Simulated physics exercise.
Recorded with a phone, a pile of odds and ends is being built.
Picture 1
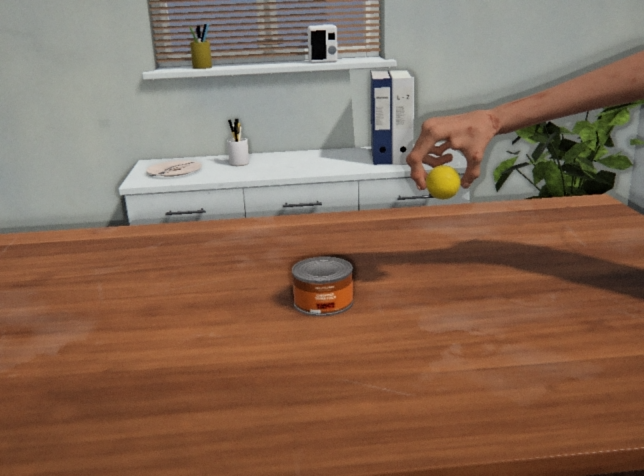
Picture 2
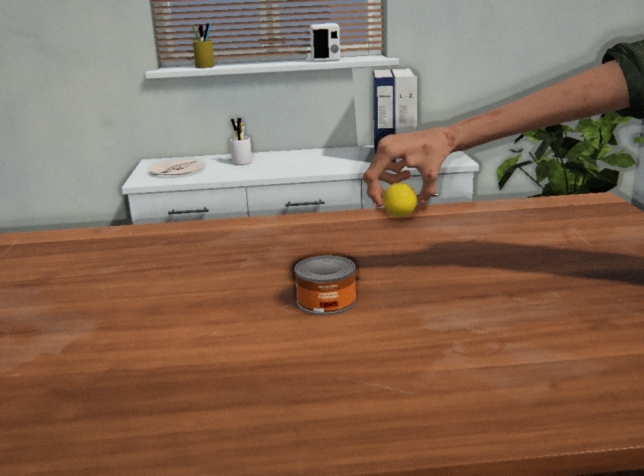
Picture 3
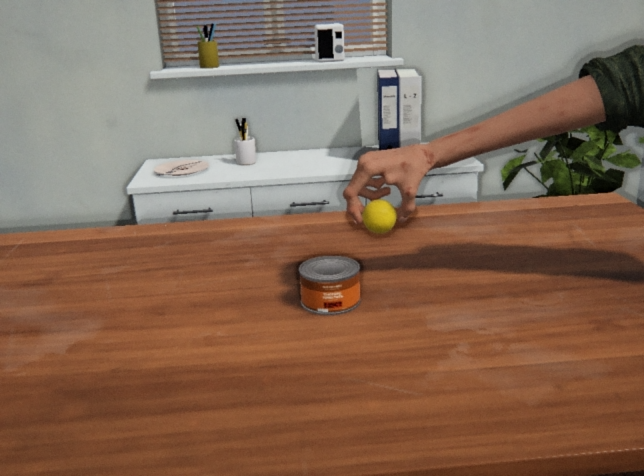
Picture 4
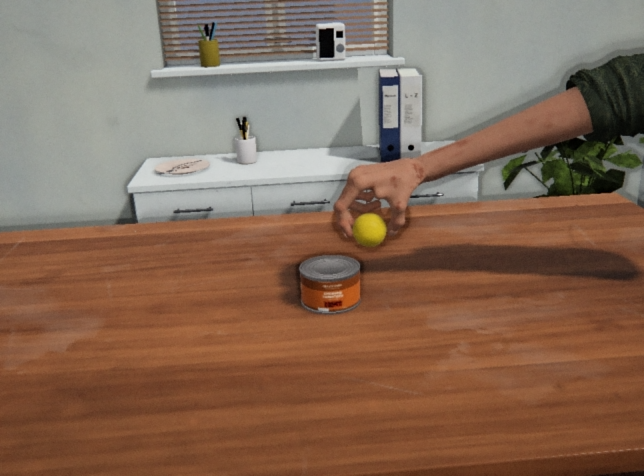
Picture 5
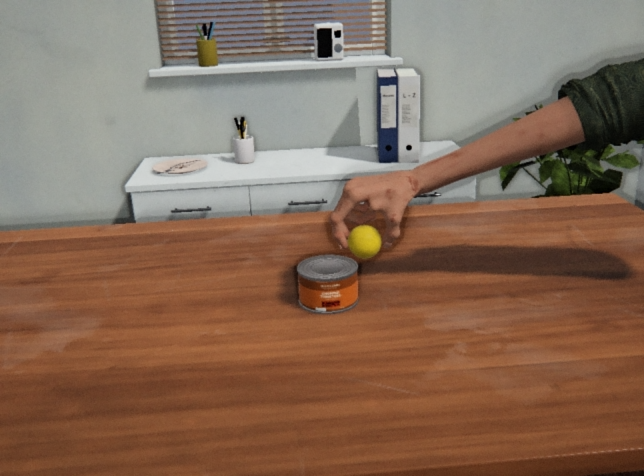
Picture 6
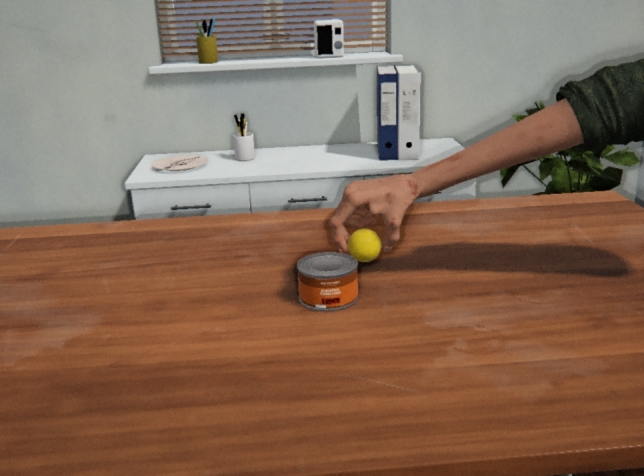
On a wooden table in a room, a hand lowering a small yellow object leftward beside a short orange tub.
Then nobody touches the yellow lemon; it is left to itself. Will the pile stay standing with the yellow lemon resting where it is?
My guess is the pile will be unstable.
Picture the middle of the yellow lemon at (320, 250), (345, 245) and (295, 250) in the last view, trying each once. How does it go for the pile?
Attempt one, the pile survives; attempt two, it survives; attempt three, it falls over.
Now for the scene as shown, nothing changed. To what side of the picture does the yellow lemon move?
Its movement is toward the right.
Then, 0.30 s past the last view, yellow lemon now fallen.
Then, 0.80 s past the last view, nothing new.
Finally, fallen, yellow lemon; orange tub still in place. Final places as the last picture's camera would see them, yellow lemon near (393, 279). The pile loses its balance.
